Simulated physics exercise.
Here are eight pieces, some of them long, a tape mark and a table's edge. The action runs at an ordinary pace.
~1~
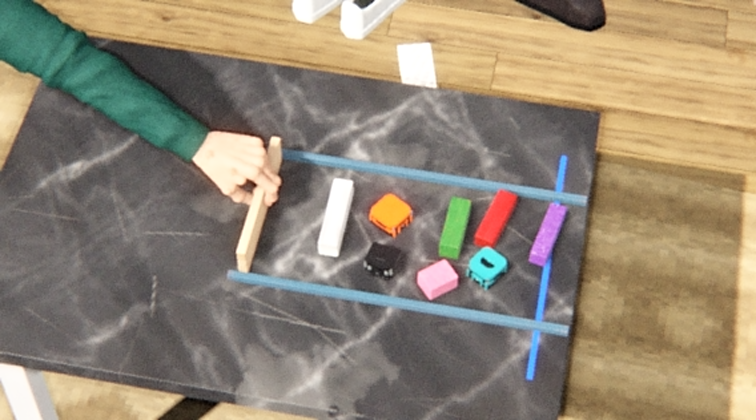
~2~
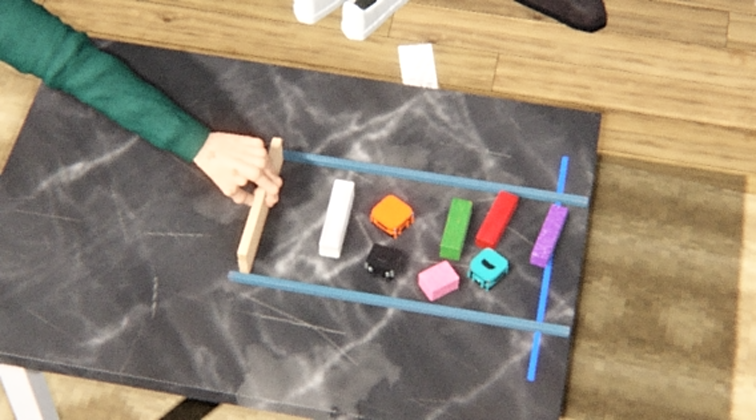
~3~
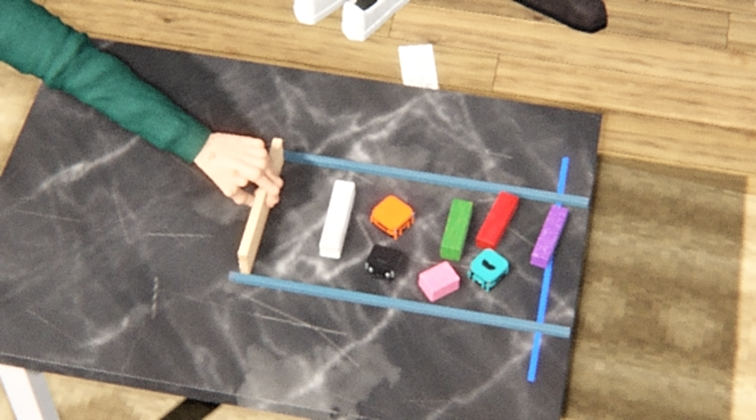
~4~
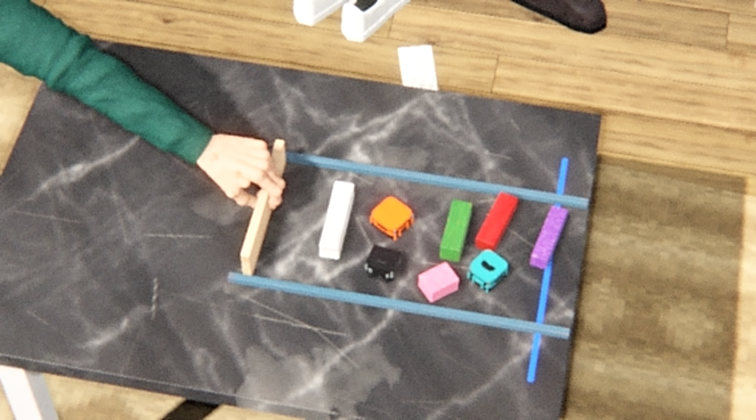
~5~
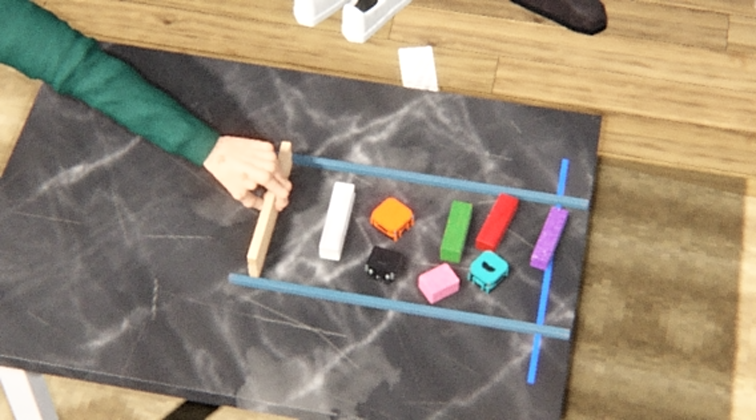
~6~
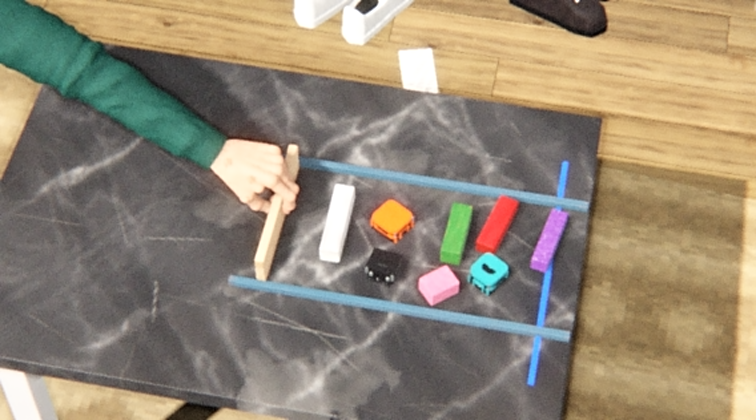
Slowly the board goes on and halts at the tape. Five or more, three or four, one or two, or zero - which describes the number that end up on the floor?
Looks like at least five of them go over the edge.
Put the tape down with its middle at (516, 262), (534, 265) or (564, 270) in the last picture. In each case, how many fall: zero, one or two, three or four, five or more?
Going tape by tape, I get either one or two, then either three or four, then 5 or more.
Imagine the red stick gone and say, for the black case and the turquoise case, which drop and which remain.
The black case stays put; the turquoise case comes off.
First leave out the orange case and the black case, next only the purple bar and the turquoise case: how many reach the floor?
I'd say 3 the first time and 4 the second time.
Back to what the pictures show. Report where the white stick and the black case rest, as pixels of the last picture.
White stick at about (560, 258), black case at about (555, 313).
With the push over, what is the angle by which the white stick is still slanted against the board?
The angle is about 0 degrees.
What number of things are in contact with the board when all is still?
Contact count: 2.
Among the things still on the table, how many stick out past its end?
So the number is 0.
Soon after, none off yet; purple bar at rest near (550, 240); turquoise case at rest near (488, 274); red stick at rest near (497, 226).
Then, none off yet; purple bar moving near (559, 242); turquoise case moved about its own width near (513, 283); red stick moved about its own width near (542, 232).
By the end, the number that fall off is five or more; fallen, orange case, pink block, green bar, red stick, turquoise case and purple bar.
